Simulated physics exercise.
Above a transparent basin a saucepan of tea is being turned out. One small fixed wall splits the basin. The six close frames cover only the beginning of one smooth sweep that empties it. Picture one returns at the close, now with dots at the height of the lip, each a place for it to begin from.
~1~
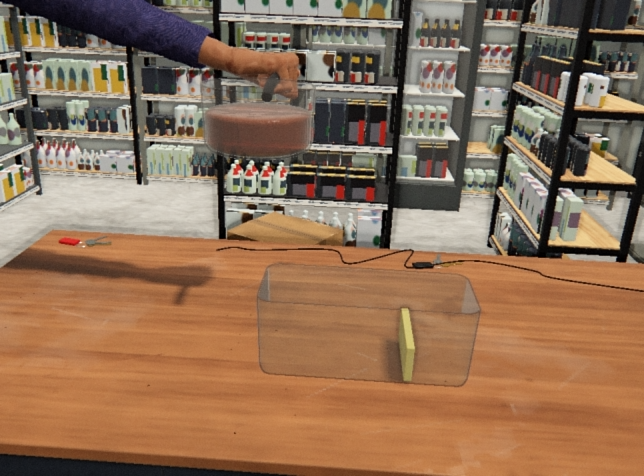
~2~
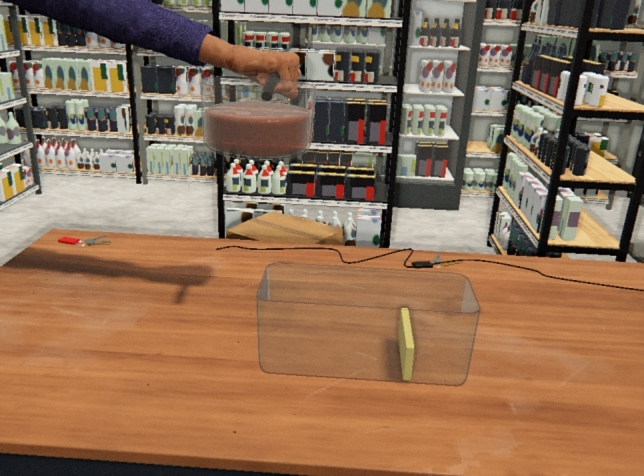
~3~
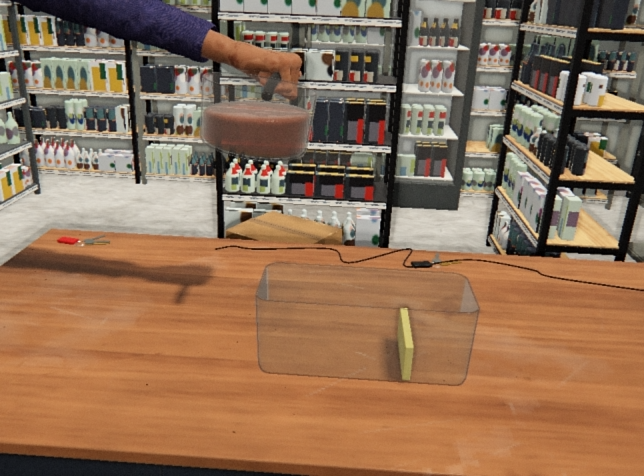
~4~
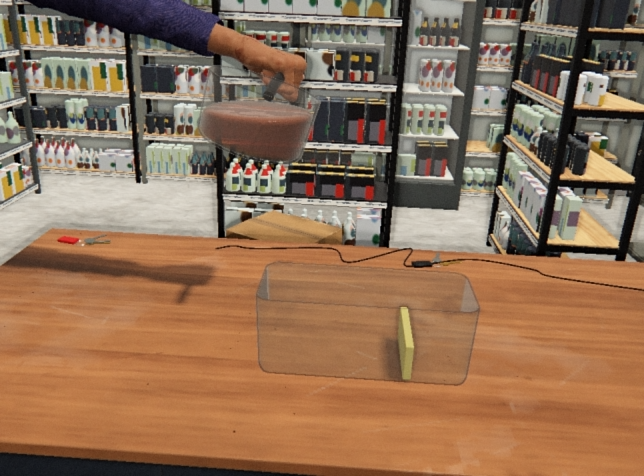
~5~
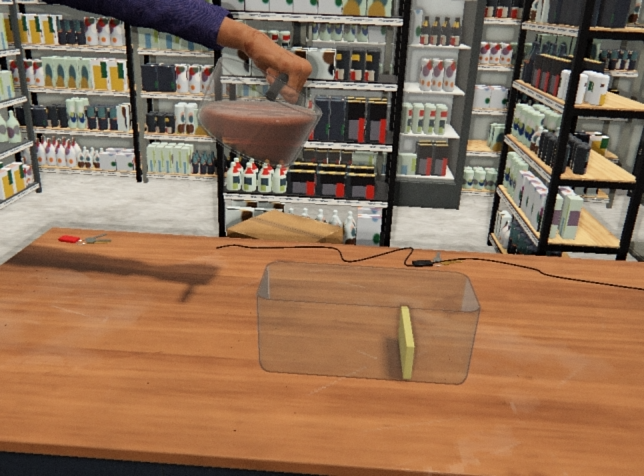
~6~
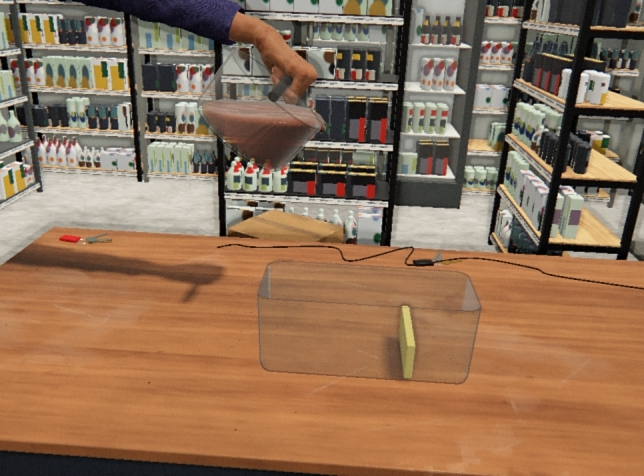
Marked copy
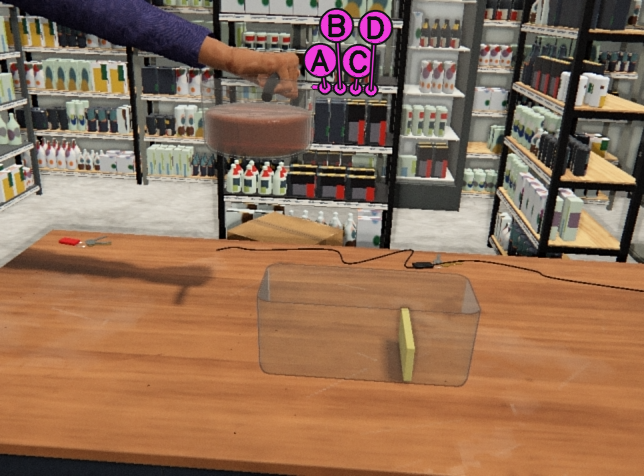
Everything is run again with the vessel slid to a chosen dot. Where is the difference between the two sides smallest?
Spot D.
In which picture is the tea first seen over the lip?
Picture 6.
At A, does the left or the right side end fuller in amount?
The left side.
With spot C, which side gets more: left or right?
More ends on the left.
In magenta, A at (324, 87); B at (340, 88); C at (355, 88); D at (371, 89).
If A is chosen, about 97 % ends left of the wall and 2 % right of it.
If B is chosen, about 91 % ends left of the wall and 6 % right of it; 3 % is lost outside.
If C is chosen, about 69 % ends left of the wall and 29 % right of it.
If D is chosen, about 48 % ends left of the wall and 51 % right of it.
